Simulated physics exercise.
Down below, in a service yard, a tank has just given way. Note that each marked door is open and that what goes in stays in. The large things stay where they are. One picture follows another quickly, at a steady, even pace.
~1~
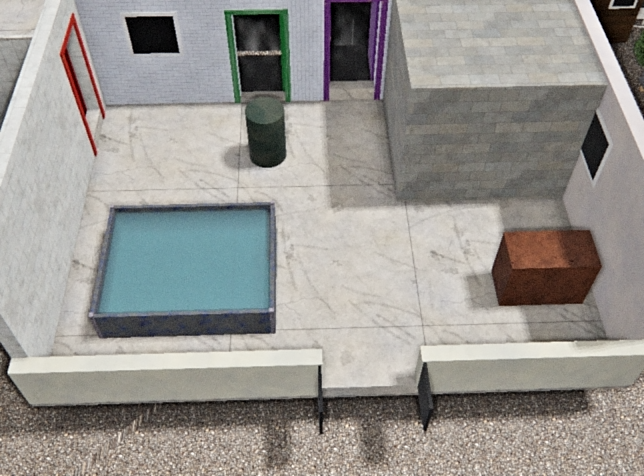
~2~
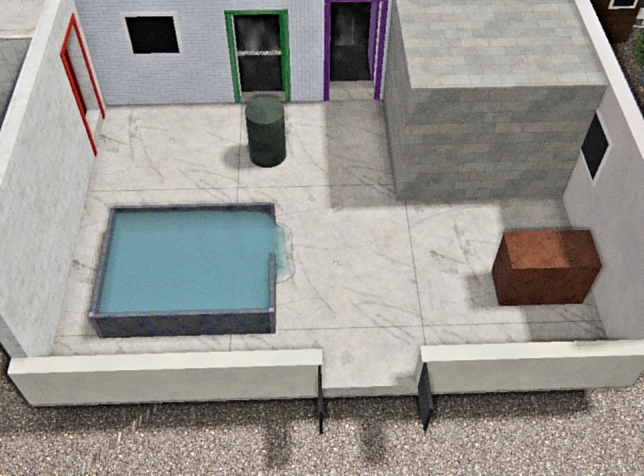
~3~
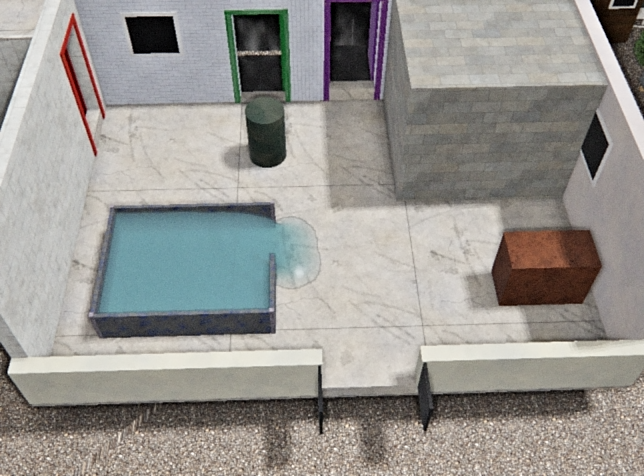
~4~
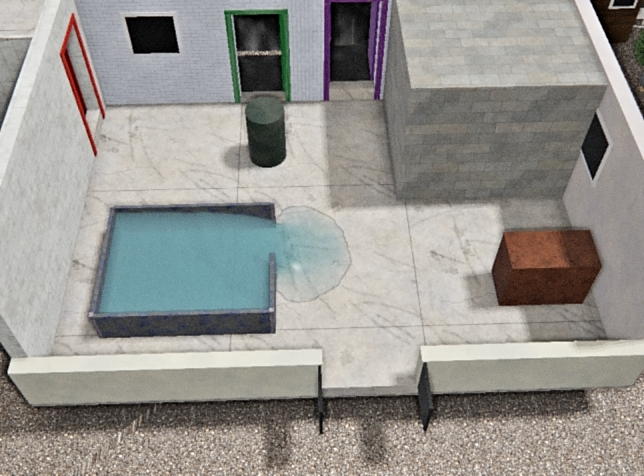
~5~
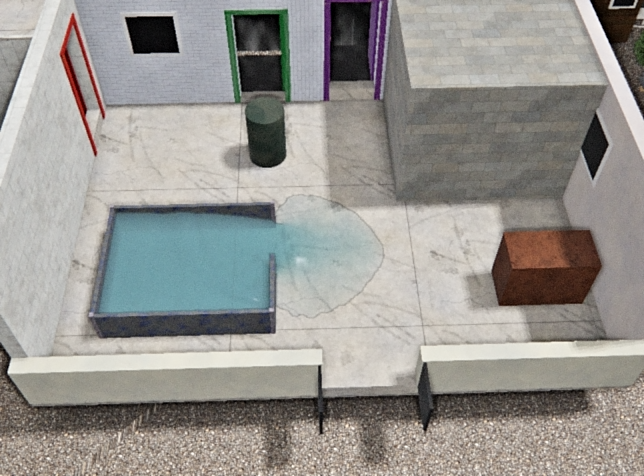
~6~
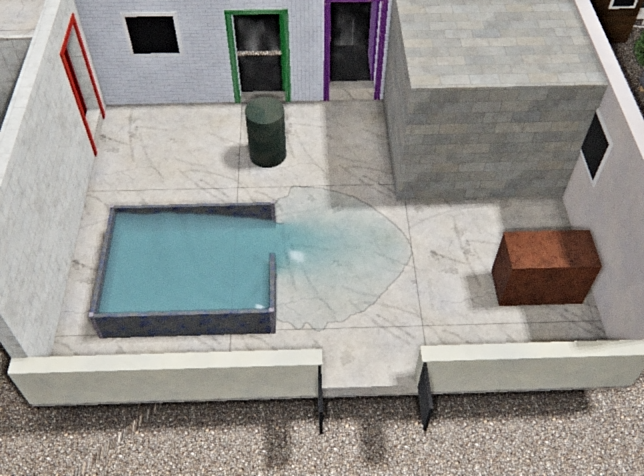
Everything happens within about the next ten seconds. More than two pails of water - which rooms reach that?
The red door will respect the limit, the green door will respect the limit, the purple door will respect the limit.
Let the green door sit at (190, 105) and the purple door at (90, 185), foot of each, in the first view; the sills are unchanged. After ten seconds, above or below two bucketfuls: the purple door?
In short: Purple keeps below it.
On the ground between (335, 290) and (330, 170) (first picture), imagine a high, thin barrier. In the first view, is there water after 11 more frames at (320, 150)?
Submerged.
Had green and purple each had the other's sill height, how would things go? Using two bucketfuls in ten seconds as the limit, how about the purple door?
Then: The purple one exceeds the limit.
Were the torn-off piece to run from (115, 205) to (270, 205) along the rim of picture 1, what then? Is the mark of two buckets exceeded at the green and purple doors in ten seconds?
Green: Above; purple: Below.
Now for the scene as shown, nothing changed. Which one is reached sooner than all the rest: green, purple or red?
That's the purple one.
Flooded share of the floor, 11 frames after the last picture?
My estimate is close to 40 per cent.
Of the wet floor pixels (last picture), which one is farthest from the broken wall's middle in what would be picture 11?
I would point to (518, 235).
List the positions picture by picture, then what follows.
The first frame shows still water in the water tank at (188, 259).
In the second frame, the front is at (281, 278), out from the gap at (272, 246).
In the third frame, water pours out at (272, 246) and has run to (314, 271).
In the fourth frame, the front is at (346, 262), out from the gap at (272, 247).
In the fifth frame, water pours out at (272, 246) and has run to (378, 258).
In the sixth frame, the front is at (406, 254), out from the gap at (272, 246).
A moment on, water covers 25 % of the floor; the red door not reached, the green door not reached, the purple door not reached.
Next, water covers 40 % of the floor; the red door not reached, the green door not reached, the purple door not reached.
Then, water covers 45 % of the floor; the red door not reached, the green door wet at the sill, nothing in, the purple door wet at the sill, nothing in.
Later, water covers 65 % of the floor; the red door wet at the sill, nothing in, the green door wet at the sill, nothing in, the purple door wet at the sill, nothing in.
In the end, water covers 90 % of the floor; the red door wet at the sill, nothing in, the green door wet at the sill, nothing in, the purple door wet at the sill, nothing in.
